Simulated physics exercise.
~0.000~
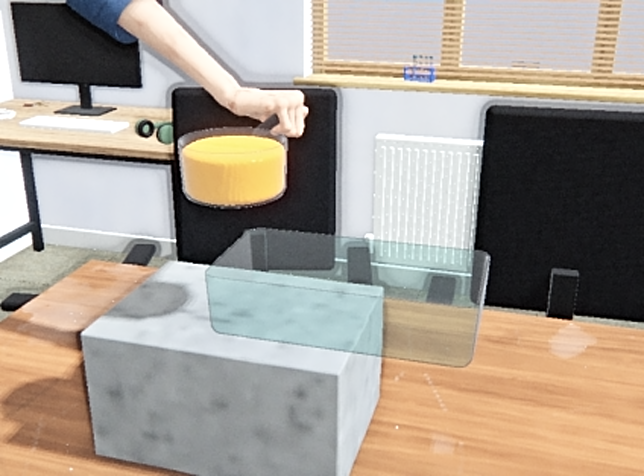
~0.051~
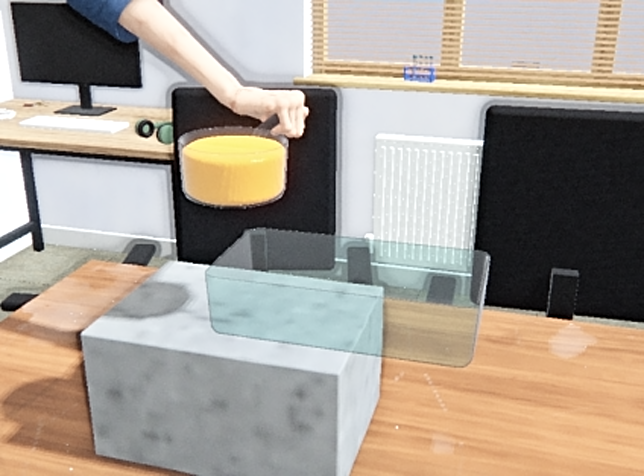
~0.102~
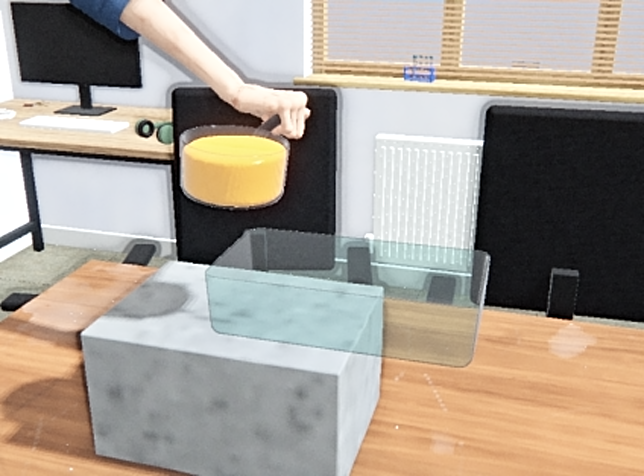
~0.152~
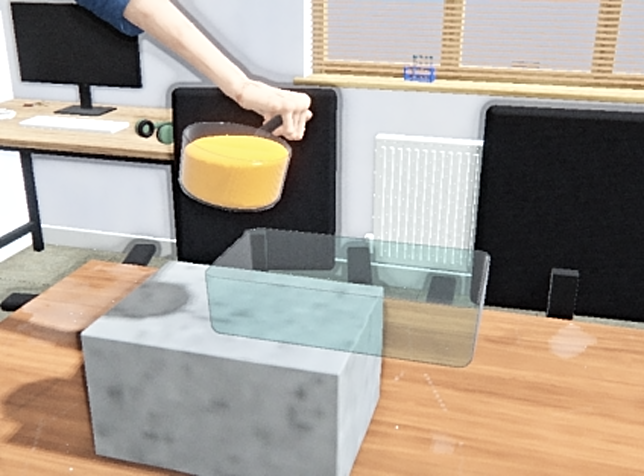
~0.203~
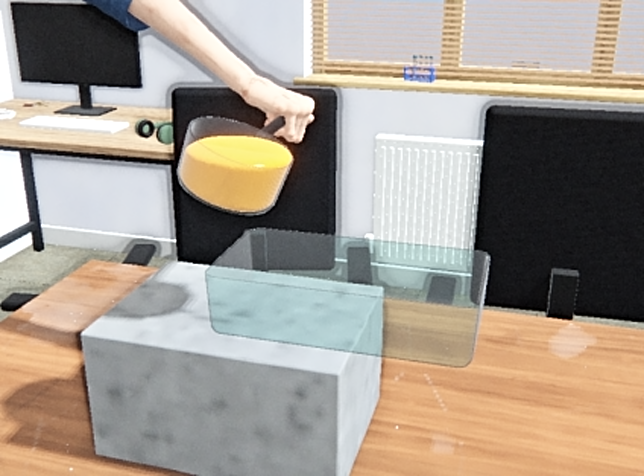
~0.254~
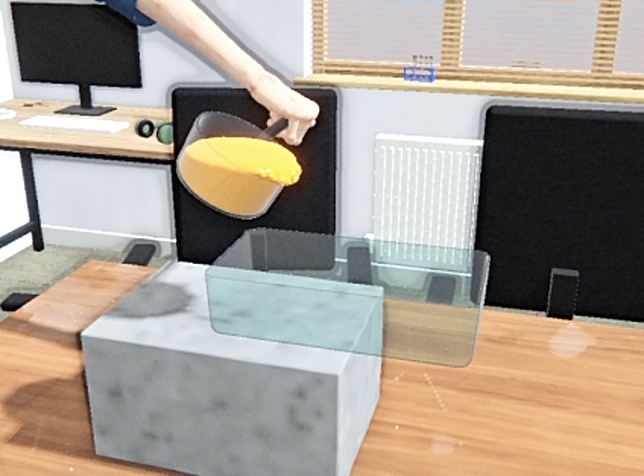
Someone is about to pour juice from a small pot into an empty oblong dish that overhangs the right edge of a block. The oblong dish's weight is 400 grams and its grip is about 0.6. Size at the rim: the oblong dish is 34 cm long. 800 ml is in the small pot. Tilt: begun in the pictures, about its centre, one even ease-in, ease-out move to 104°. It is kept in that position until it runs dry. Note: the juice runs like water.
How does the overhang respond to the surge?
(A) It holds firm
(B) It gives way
(B) It gives way.
Then, 0.53 s in, the tilt is 92° and 27 per cent is still to pour; the oblong dish lies level with 37 per cent in it.
Then, 0.74 s in, the tilt is 104° and 5 per cent is still to pour; the oblong dish lies level with 89 per cent in it.
Then, 0.95 s in, the tilt is 104° and 0 per cent is still to pour; the oblong dish lies level with 97 per cent in it.
Then, 1.18 s in, the tilt is 104° and 0 per cent is still to pour; the oblong dish leans 11° with 98 per cent in it.
Finally, the oblong dish leans 180° with 0 per cent in it.
